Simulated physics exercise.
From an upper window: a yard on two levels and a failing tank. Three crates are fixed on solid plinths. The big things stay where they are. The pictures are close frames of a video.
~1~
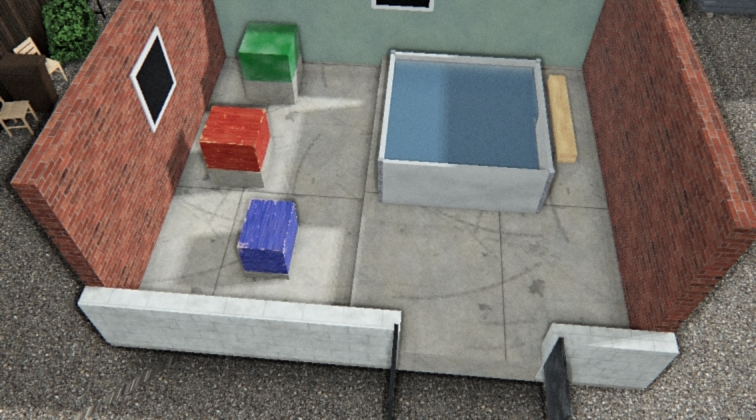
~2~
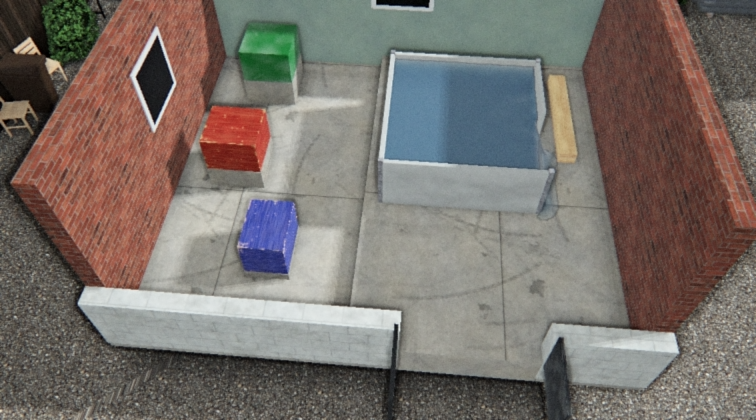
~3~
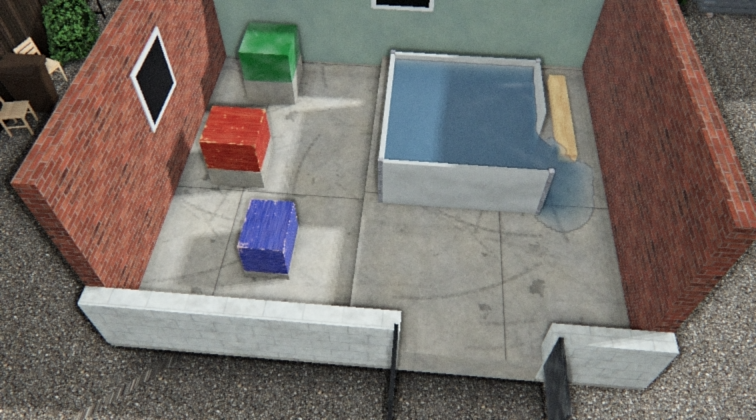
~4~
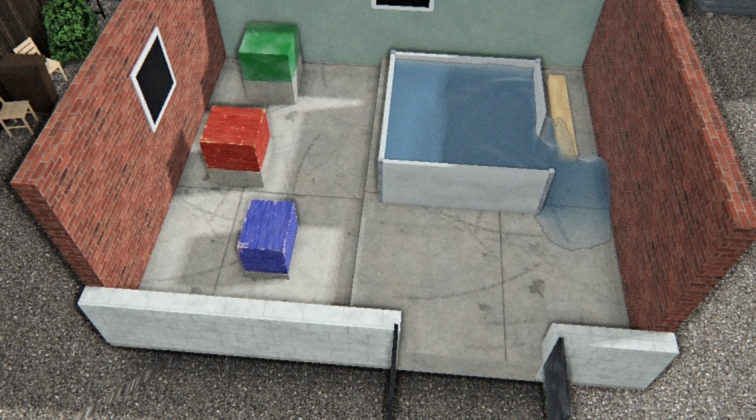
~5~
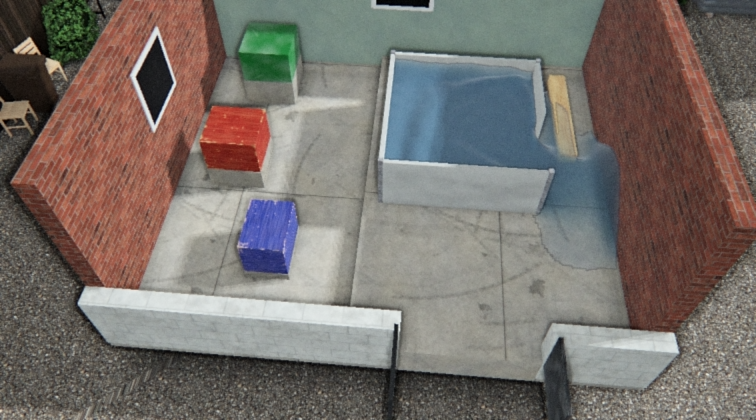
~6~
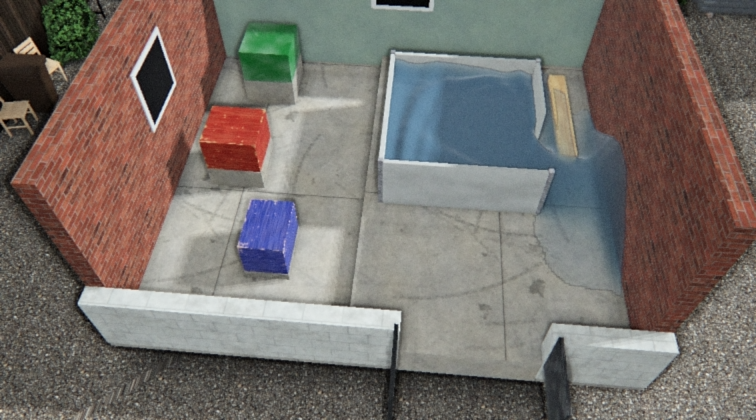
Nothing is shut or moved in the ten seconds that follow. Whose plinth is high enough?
The red crate keeps dry; the green crate keeps dry; the blue crate is soaked.
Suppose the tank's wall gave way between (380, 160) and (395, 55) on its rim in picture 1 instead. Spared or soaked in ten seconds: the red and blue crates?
My reading: The red one takes water; the blue one is wetted.
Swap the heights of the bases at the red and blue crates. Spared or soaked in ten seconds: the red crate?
One by one: Red crate is topped.
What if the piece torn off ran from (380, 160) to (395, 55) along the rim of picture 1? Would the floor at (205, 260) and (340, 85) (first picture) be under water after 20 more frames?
In that order: Wet, covered.
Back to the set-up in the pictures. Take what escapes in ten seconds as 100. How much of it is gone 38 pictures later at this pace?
Near 70 in a hundred.
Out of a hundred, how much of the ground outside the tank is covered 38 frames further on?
I make it 95 per cent.
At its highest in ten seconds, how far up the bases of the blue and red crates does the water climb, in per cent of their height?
Roughly 140 per cent, then 50 per cent.
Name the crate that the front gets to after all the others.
That is the red-painted one.
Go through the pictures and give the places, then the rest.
Still water in the open tank at (465, 111), in the first picture.
The front is at (541, 217), out from the gap at (536, 169), in the second picture.
The front is at (553, 141), out from the gap at (536, 170), in the third picture.
The front is at (550, 119), out from the gap at (535, 171), in the fourth picture.
The front is at (547, 96), out from the gap at (536, 171), in the fifth picture.
The front is at (545, 77), out from the gap at (536, 170), in the sixth picture.
A moment on, water covers 20 % of the floor; the red crate not reached, the green crate not reached, the blue crate not reached.
Next, water covers 30 % of the floor; the red crate not reached, the green crate not reached, the blue crate not reached.
Then, water covers 65 % of the floor; the red crate not reached, the green crate water round its plinth, the blue crate water round its plinth.
Later, water covers 95 % of the floor; the red crate water round its plinth, the green crate water round its plinth, the blue crate water round its plinth.
In the end, water covers 95 % of the floor; the red crate stayed above the water, the green crate stayed above the water, the blue crate was topped.
